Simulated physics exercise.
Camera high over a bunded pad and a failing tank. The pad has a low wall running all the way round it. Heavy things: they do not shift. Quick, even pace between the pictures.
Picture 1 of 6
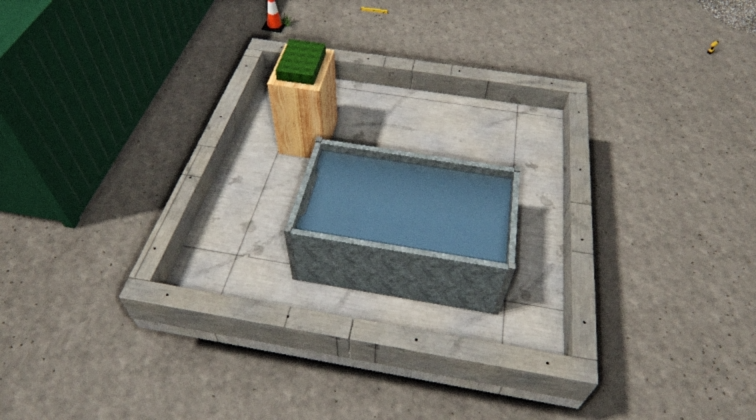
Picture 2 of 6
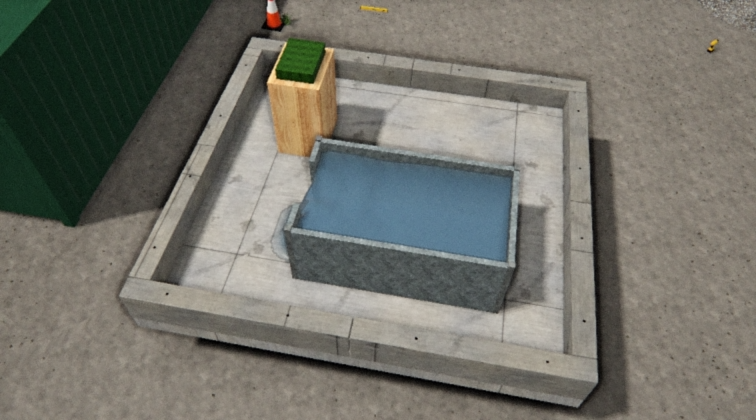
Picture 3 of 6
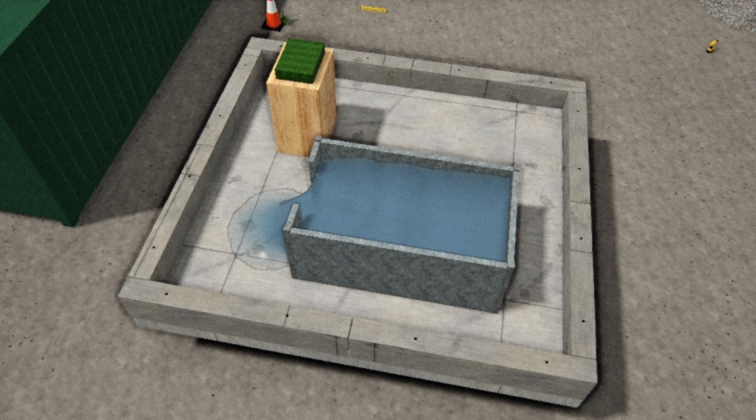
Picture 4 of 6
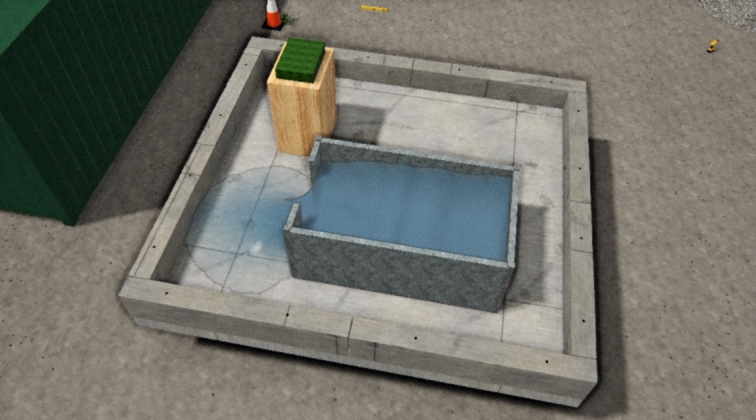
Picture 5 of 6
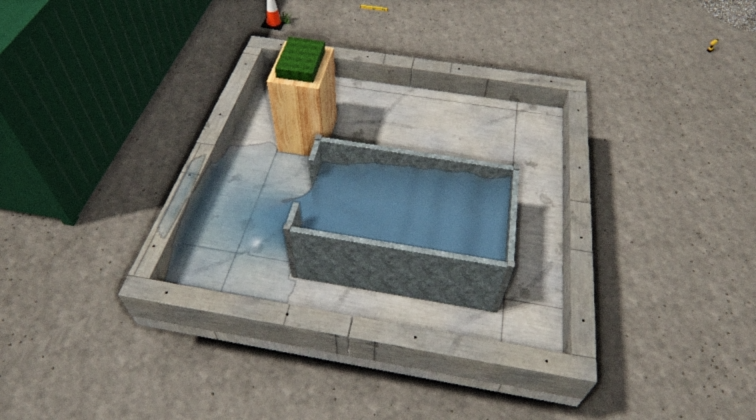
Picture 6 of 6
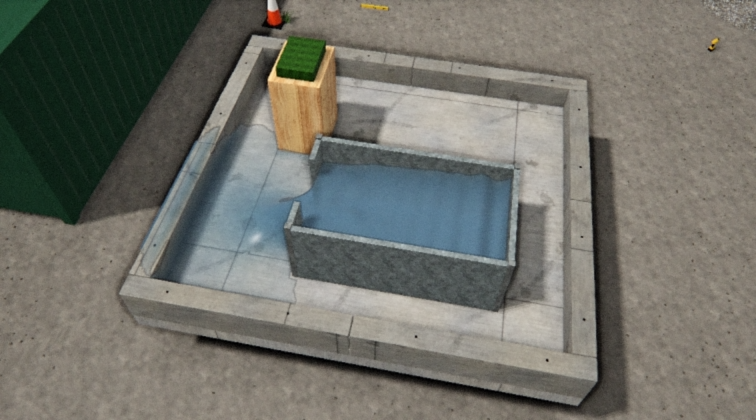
A low-walled concrete pad held an open tank of still water until its left end gave way, and water poured out through the gap, fanned across the floor and reached the left wall.
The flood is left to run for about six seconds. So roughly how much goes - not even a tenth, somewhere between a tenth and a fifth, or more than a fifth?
Beneath one tenth.
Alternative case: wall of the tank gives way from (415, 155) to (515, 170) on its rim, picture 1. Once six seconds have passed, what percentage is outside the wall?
Close to 6 per cent, I reckon.
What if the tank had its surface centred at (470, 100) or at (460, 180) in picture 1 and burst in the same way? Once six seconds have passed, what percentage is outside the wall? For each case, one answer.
In turn: Around 0 and 2 per cent.
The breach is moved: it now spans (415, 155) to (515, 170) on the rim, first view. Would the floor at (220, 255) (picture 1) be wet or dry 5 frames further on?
Untouched.
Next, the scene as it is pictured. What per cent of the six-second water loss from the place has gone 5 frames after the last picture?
I'd estimate close to 35 per cent.
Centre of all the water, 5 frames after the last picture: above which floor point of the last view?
The water's middle lies around (341, 233).
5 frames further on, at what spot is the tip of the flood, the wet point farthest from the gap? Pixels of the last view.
Approximate pixel: (266, 69).
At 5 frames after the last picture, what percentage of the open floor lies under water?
That works out at 35 %.
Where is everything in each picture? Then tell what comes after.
In the first picture, the open tank at (407, 204) is whole and still.
In the second picture, water pours out at (311, 214) and has run to (285, 253).
In the third picture, the front is at (235, 227), out from the gap at (310, 217).
In the fourth picture, the front is at (190, 232), out from the gap at (311, 217).
In the fifth picture, the front is at a hidden place, out from the gap at (311, 216).
In the sixth picture, the front is at (238, 129), out from the gap at (311, 215).
A moment on, water covers 25 % of the floor; the low wall has let 1 % over.
Next, water covers 30 % of the floor; the low wall has let 2 % over.
Then, water covers 50 % of the floor; the low wall has let 4 % over.
Later, water covers 80 % of the floor; the low wall has let 5 % over.
In the end, water covers 80 % of the floor; the low wall has let 5 % over.
